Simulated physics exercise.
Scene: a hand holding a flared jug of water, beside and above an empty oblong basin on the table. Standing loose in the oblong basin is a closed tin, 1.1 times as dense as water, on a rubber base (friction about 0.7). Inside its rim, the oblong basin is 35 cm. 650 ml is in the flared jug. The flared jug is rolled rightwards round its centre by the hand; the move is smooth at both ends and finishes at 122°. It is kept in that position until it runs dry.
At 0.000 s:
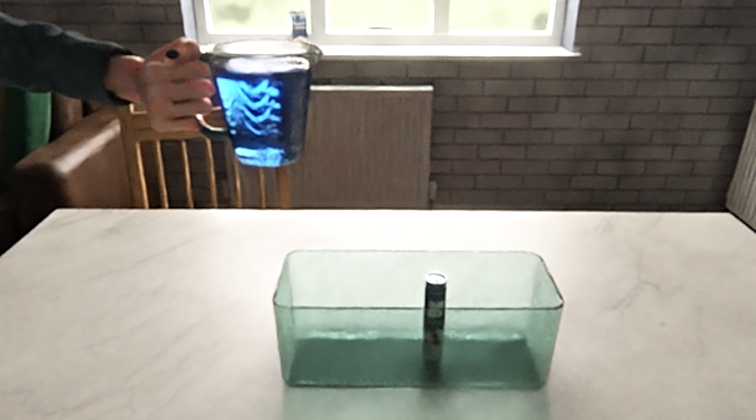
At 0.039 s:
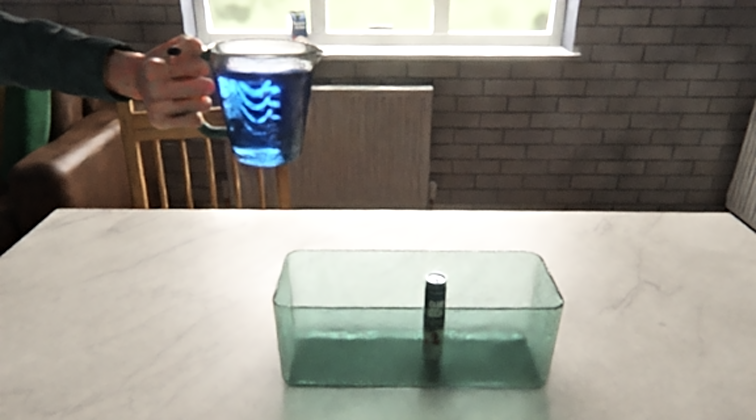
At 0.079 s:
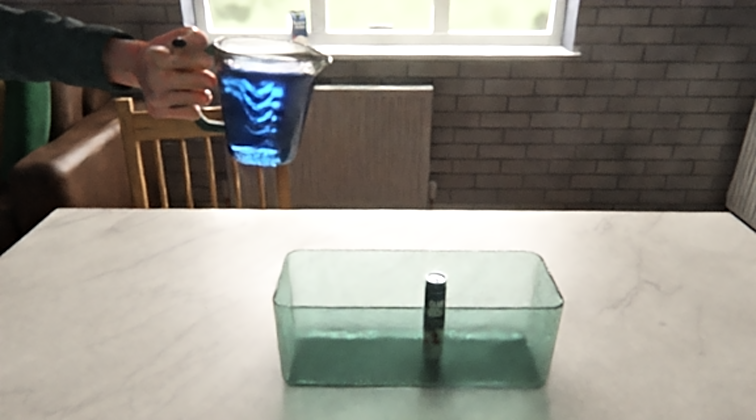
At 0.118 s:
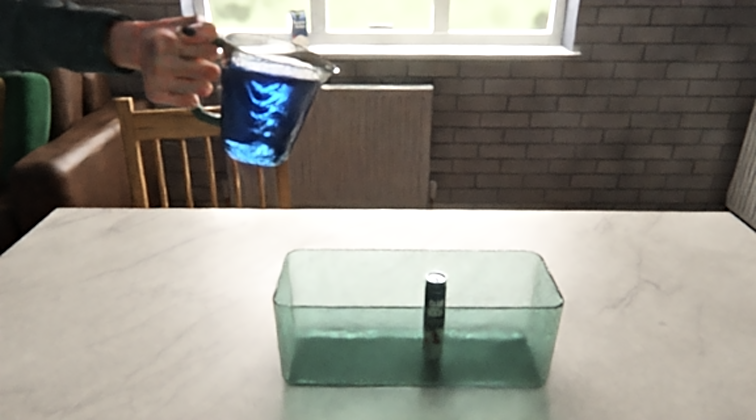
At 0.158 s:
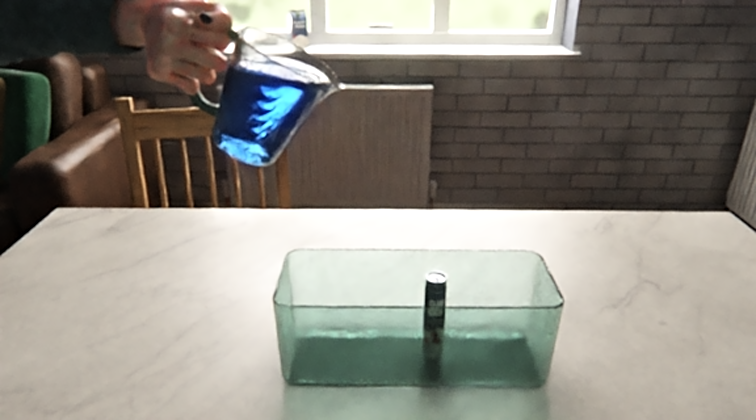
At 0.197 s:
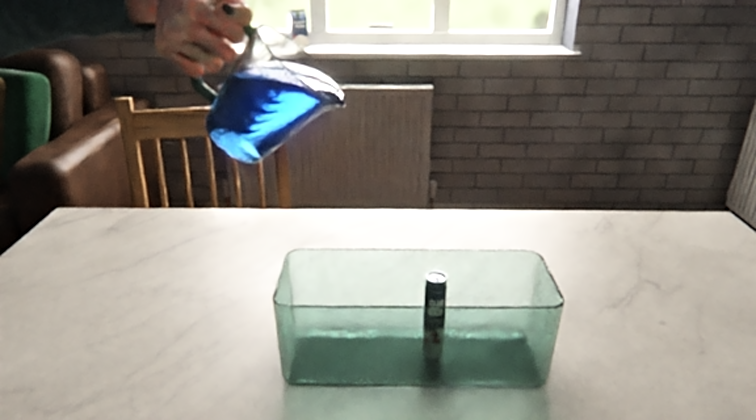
In a room with a grey brick wall, a bright window, a radiator and a wooden chair, a still camera looks slightly down across a pale marbled table. A translucent green oblong basin stands on it with a small dark tin upright inside, while a hand at upper left holds a clear jug of blue water above. The hand steadily tilts the jug rightwards, its water shifting towards the lowered rim.
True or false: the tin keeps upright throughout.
False.
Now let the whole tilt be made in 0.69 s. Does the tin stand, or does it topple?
With that tilt, the tin tips.
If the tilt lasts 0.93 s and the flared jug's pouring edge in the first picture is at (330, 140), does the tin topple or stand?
It does not tip.
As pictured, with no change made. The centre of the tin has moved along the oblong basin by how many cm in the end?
Roughly 8.0 cm.
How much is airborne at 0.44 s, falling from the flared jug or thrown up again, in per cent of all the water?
Share: Roughly 52 per cent.
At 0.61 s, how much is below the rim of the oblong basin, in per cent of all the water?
It works out near 82 per cent.
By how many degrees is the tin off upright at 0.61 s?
Tilt: Around 10 degrees.
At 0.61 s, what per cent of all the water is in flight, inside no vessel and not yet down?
Some 16 % is up in the air.
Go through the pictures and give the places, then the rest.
It leans 0°; its right rim is at (324, 50); the water meets the walls at (217, 65) and (312, 65); the oblong basin's rim runs from (280, 278) to (552, 279); the tin's top is at (436, 281), in the first frame.
It leans 2°; its right rim is at (326, 52); the water meets the walls at (218, 64) and (312, 66), in the second frame.
It leans 8°; its right rim is at (331, 59); the water meets the walls at (222, 59) and (316, 70), in the third frame.
It leans 17°; its right rim is at (338, 70); the water meets the walls at (228, 57) and (322, 73), in the fourth frame.
It leans 29°; its right rim is at (344, 86); the water meets the walls at (231, 74) and (329, 79), in the fifth frame.
It leans 43°; its right rim is at (346, 105); the water meets the walls at (225, 87) and (340, 93); 1 per cent is over the edge, in the sixth frame.
By 0.44 s the tilt is 118° and 31 per cent is still to pour; the tin stands where it began.
By 0.61 s the tilt is 122° and 1 per cent is still to pour; the tin leans 12°.
By 0.79 s the tilt is 122° and 0 per cent is still to pour; the tin leans 60°.
By 0.99 s the tilt is 122° and 0 per cent is still to pour; the tin lies on its side.
At rest the tin lies on its side.
